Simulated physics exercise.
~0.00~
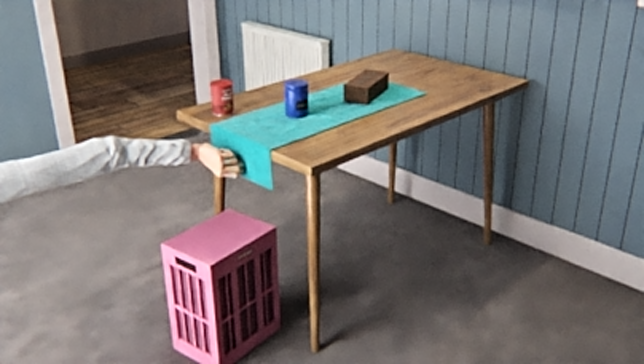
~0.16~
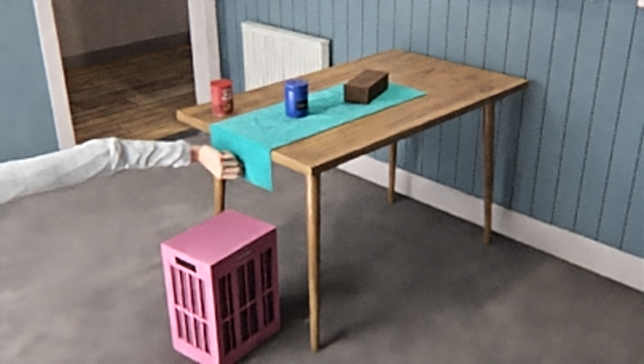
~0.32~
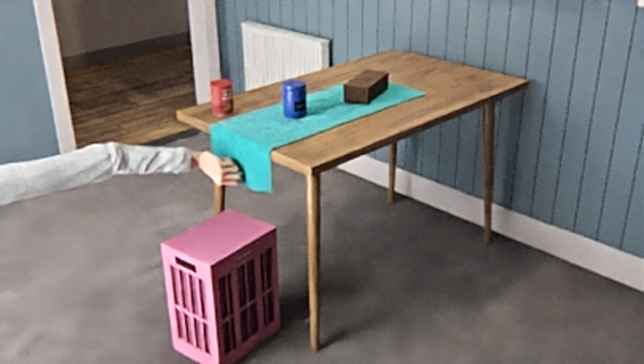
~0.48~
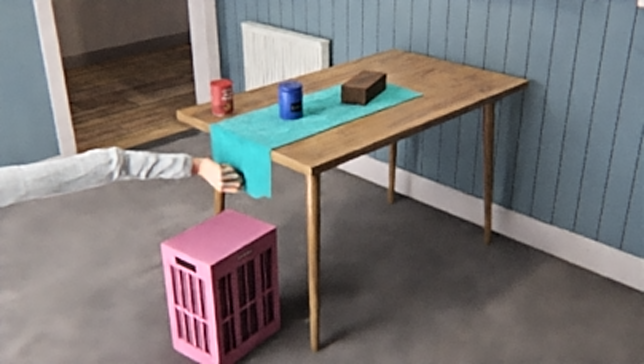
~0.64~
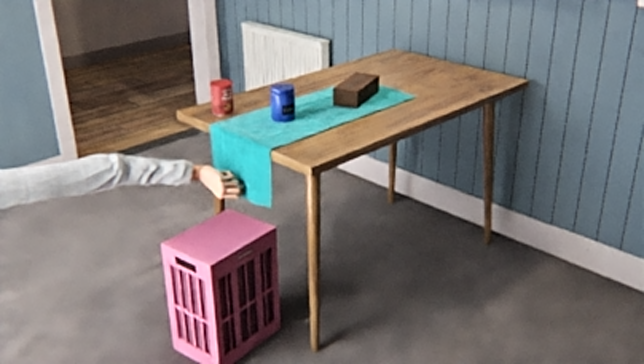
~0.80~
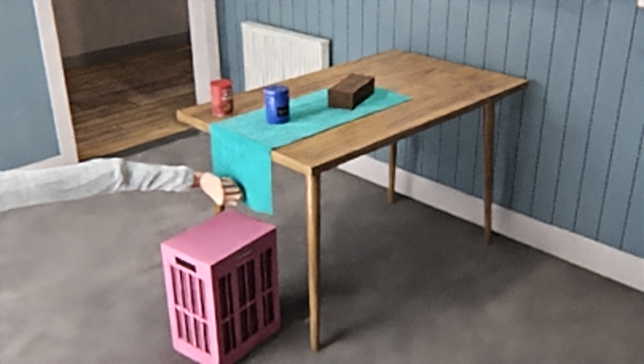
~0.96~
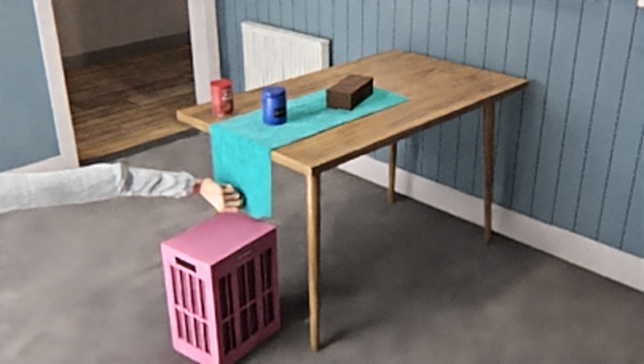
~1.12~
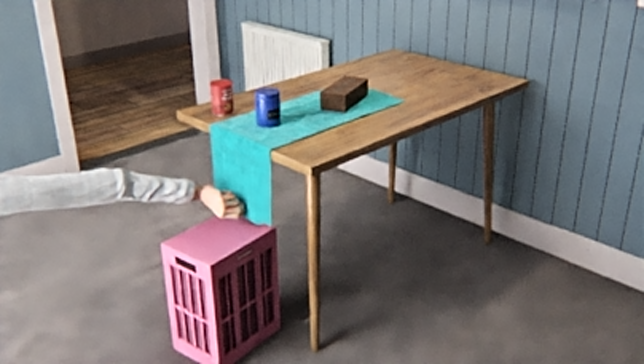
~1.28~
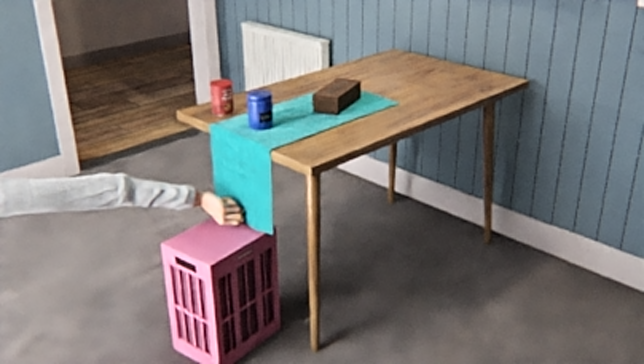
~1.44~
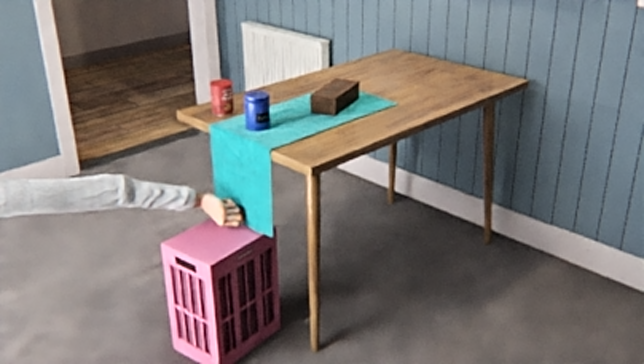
A hand in a pale sleeve, reaching in from the left, holds the hanging end of a turquoise cloth on a wooden table and begins to draw it down. At first the cloth barely shifts, with a blue jar and a dark brown brick resting on it and a red tin standing beside it. Then the hem sinks toward a pink crate on the floor, and the jar and brick ride slowly left with the cloth. The red tin stays put. Finally the hem reaches the crate and the movement stops, with the jar still upright near the table's end and nothing fallen.
